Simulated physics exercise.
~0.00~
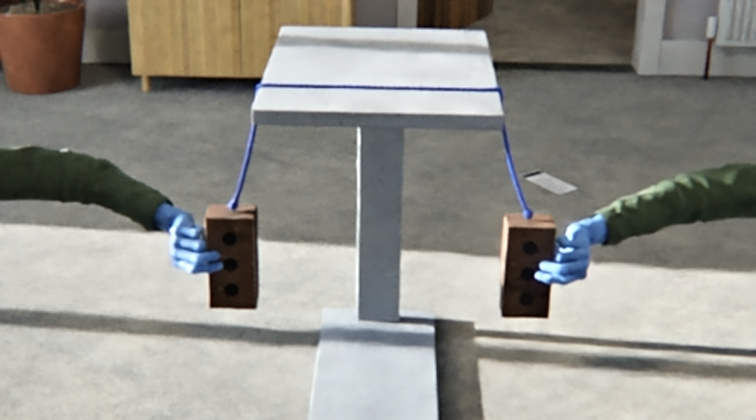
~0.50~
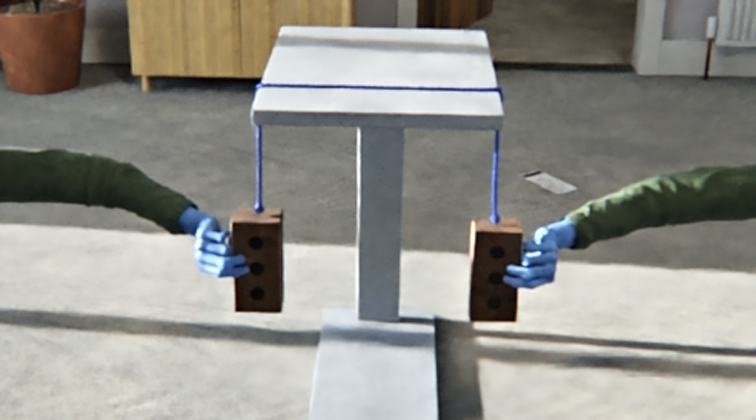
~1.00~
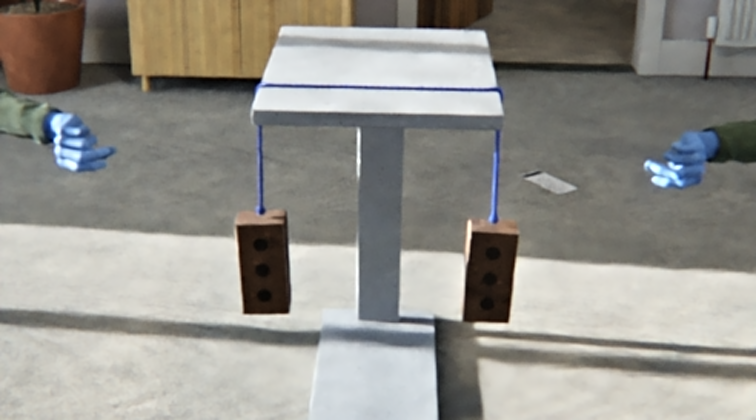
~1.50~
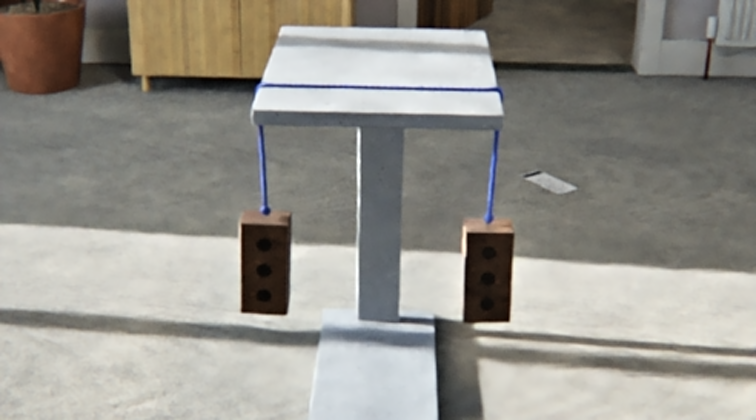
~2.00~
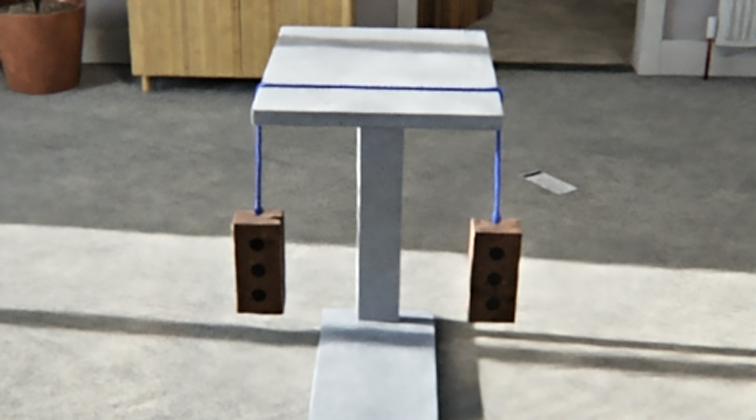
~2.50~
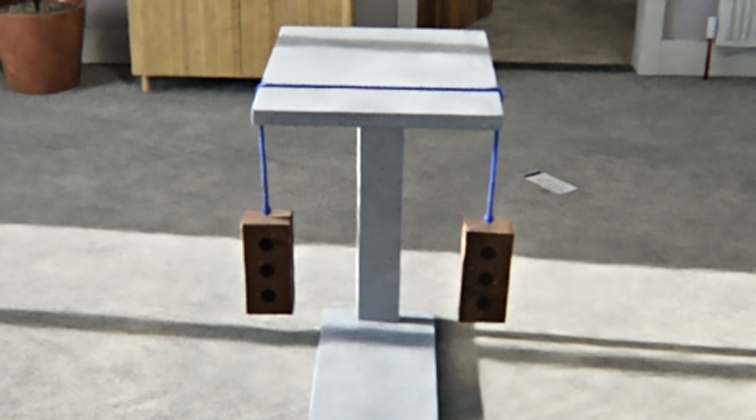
In a room with grey flooring, gloved hands release two bricks corded over a small table, both swaying slightly but staying level.
